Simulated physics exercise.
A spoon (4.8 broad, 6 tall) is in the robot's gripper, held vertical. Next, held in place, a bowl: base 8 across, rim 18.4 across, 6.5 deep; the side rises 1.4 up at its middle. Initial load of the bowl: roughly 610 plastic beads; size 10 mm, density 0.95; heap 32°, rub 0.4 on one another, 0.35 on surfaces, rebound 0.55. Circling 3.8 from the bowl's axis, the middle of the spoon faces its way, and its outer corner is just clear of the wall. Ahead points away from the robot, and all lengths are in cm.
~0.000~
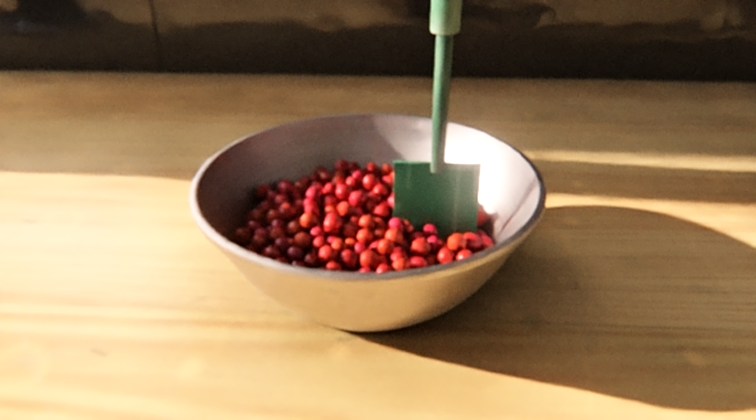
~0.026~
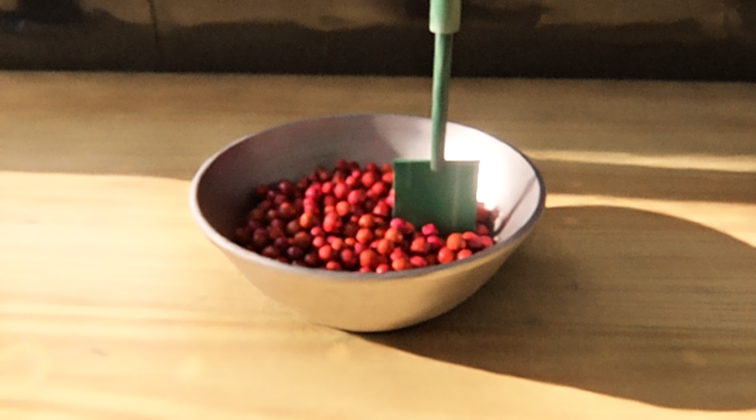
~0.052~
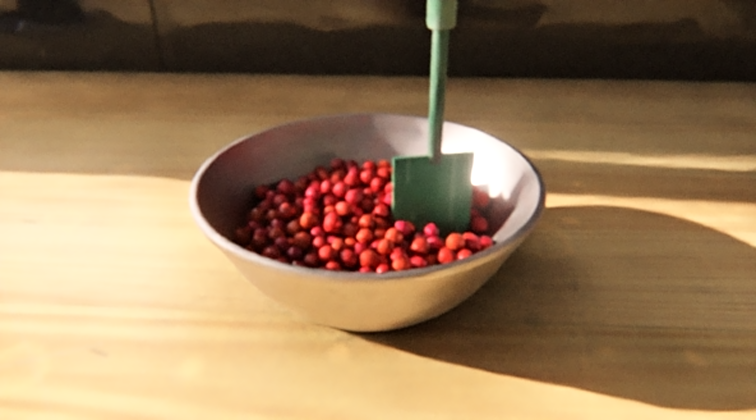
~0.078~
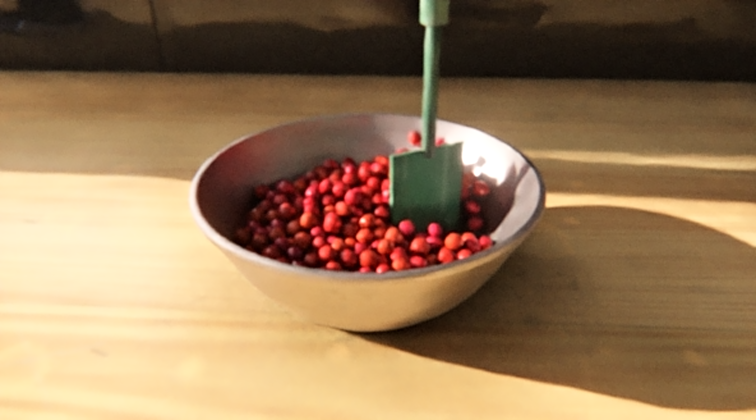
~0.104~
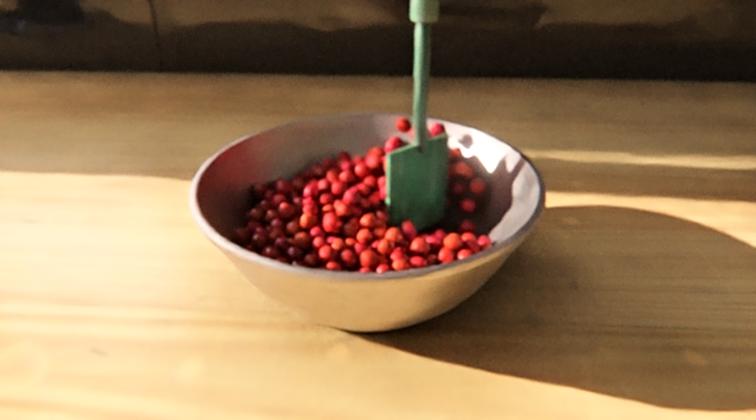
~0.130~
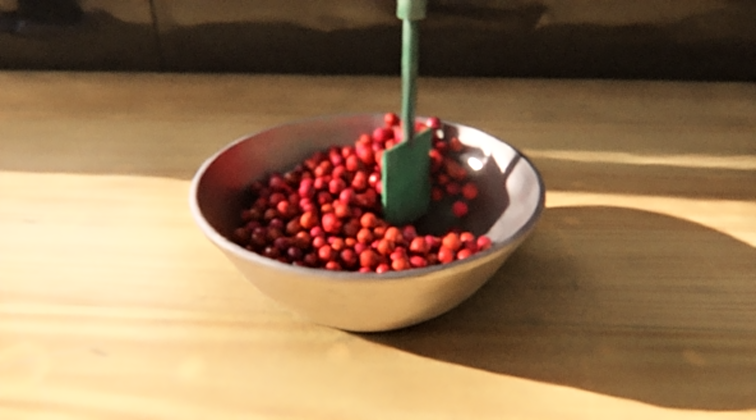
A green spatula turns and shifts slightly left and back, pushing red beads in a bowl.
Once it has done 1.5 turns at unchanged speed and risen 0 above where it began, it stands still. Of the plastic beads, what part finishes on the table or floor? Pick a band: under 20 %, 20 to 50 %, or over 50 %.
Band: Under 20 %.
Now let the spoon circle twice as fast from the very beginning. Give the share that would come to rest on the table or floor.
My guess is about 45 per cent.
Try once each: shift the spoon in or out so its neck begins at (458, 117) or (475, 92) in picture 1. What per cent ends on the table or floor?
20 and 10 %.
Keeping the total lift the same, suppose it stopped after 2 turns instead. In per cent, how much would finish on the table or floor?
Estimate: About 15 percent.
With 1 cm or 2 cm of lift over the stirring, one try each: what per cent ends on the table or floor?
Try one: Around 10 %; try two: Around 10 %.
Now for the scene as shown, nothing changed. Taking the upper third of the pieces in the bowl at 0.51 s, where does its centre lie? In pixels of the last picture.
Near (368, 245).
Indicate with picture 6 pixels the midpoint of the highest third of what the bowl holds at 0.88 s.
In the last picture it sits around (357, 154).
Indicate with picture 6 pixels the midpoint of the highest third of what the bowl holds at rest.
Near (291, 244).
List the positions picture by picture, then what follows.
The spoon neck at (439, 137), 0° round; upper third of the load around (351, 221), from x 245 to 490, top at y 165; 611 in the bowl, in the first picture.
The spoon neck at (439, 135), 4° round; upper third of the load around (353, 219), from x 245 to 490, top at y 165, in the second picture.
The spoon neck at (436, 129), 16° round; upper third of the load around (355, 213), from x 240 to 490, top at y 165, in the third picture.
The spoon neck at (430, 124), 29° round; upper third of the load around (358, 207), from x 240 to 485, top at y 140, in the fourth picture.
The spoon neck at (421, 119), 42° round; upper third of the load around (360, 197), from x 240 to 485, top at y 125, in the fifth picture.
The spoon neck at (409, 115), 55° round; upper third of the load around (355, 188), from x 240 to 485, top at y 120; 611 in the bowl, in the sixth picture.
After 0.51 s, 245° round, highest piece 9 above the table; 581 in the bowl, 17 on the table or floor, 13 in flight or on the tool.
After 0.88 s, 75° round, highest piece 8 above the table; 557 in the bowl, 51 on the table or floor, 3 in flight or on the tool.
After 1.27 s, 180° round, highest piece 7 above the table; 538 in the bowl, 73 on the table or floor.
After 1.97 s, 180° round, highest piece 7 above the table; 537 in the bowl, 74 on the table or floor.
In the end, 537 in the bowl, 74 on the table or floor. That is 12 % on the table or floor.
